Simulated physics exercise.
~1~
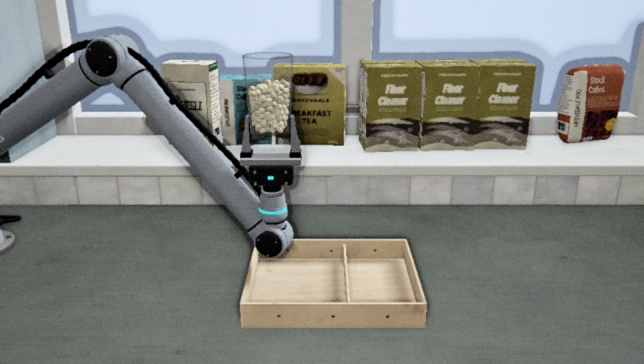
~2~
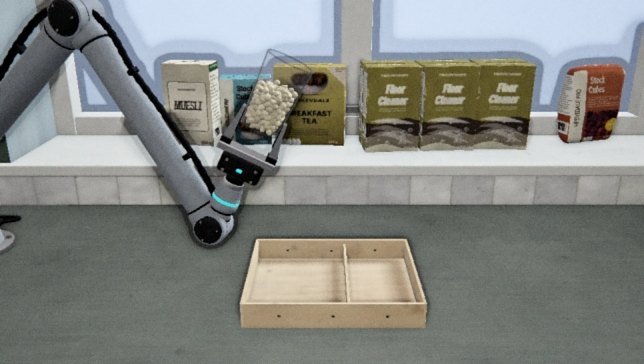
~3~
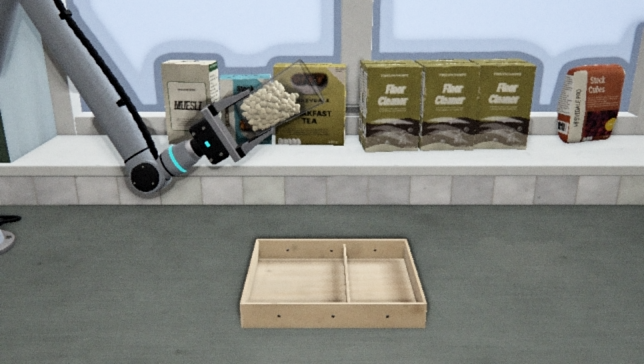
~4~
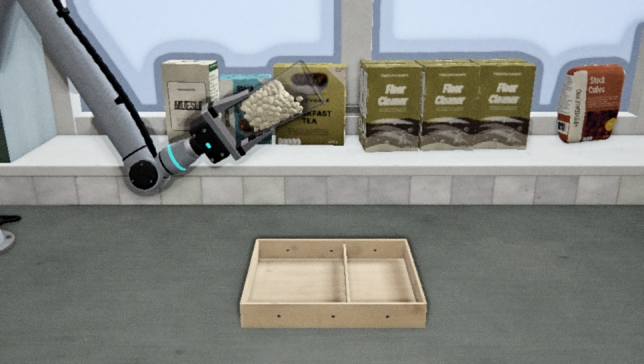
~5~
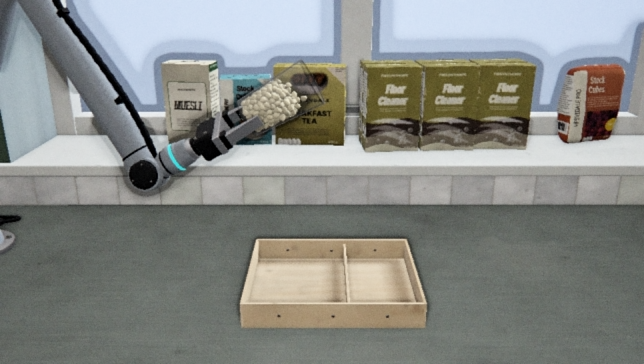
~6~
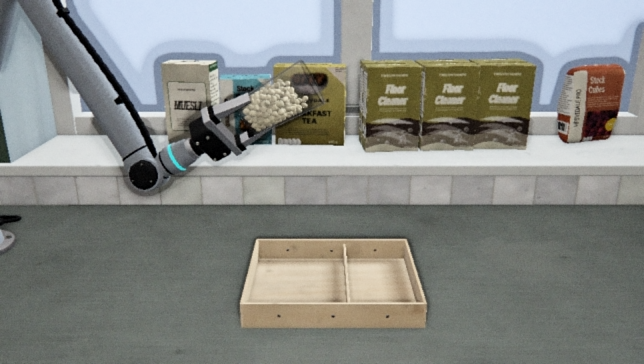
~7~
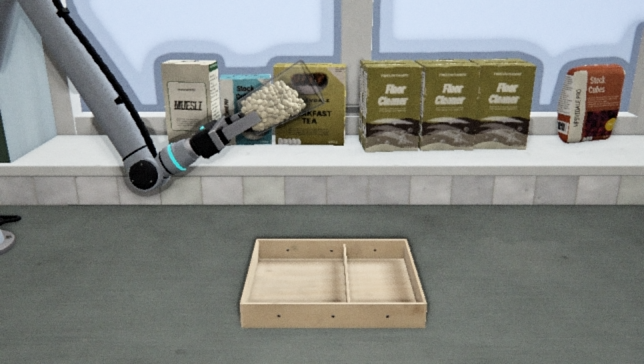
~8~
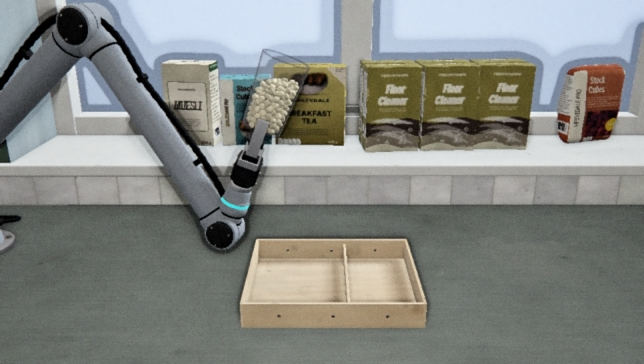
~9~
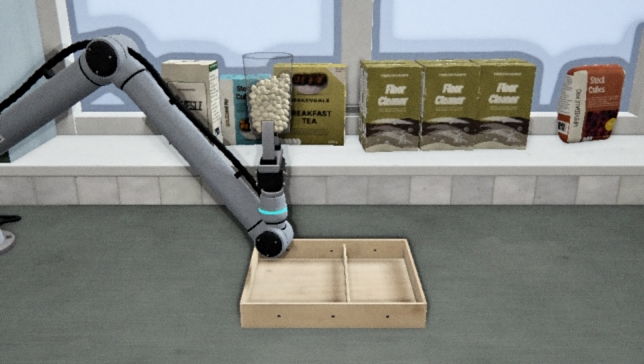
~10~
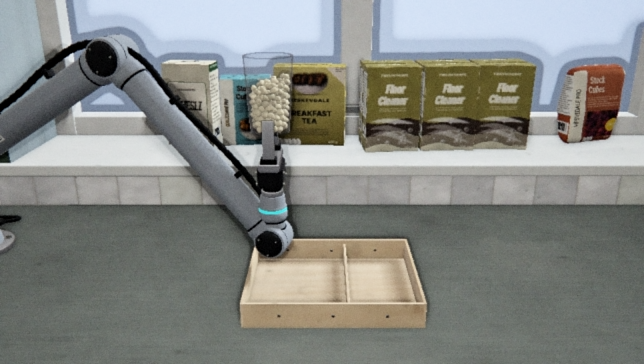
A robot arm tips a clear cup of beans rightward, rolls it, then sets it upright, still full.
